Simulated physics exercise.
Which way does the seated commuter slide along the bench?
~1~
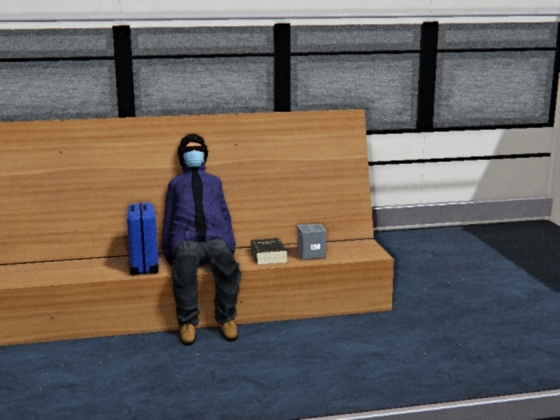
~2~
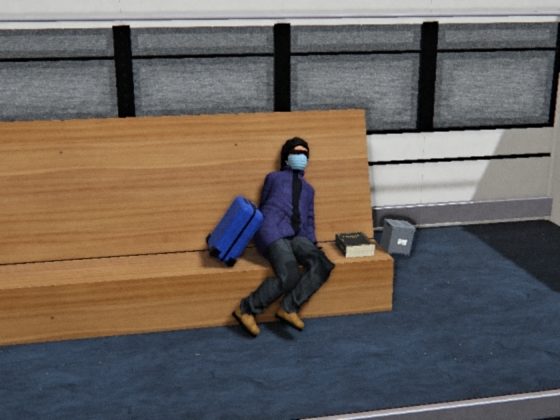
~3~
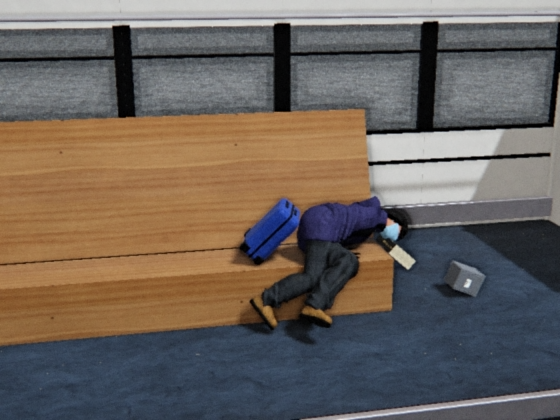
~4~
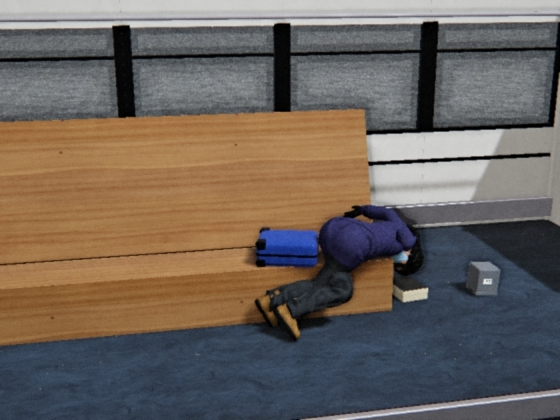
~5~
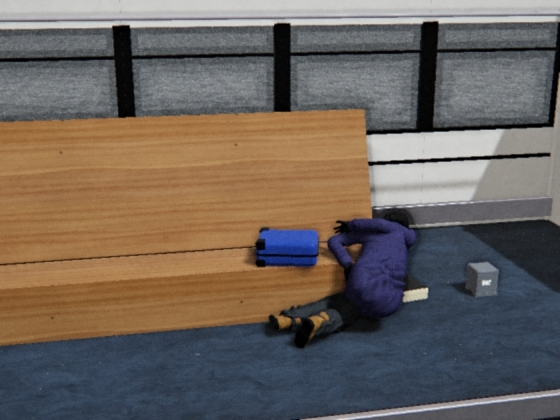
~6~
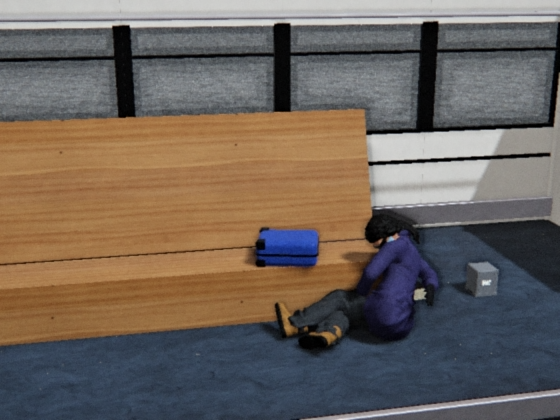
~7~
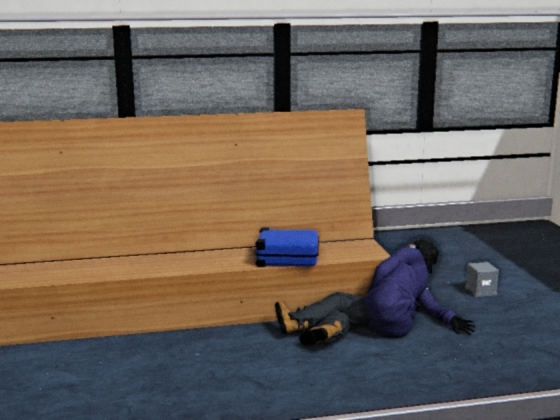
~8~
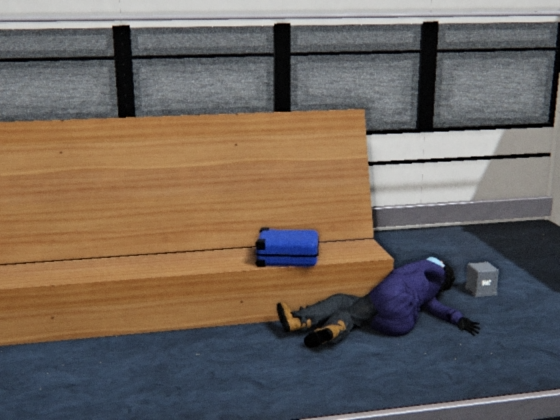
The commuter slides to the right, going off the end of the bench and onto the floor.
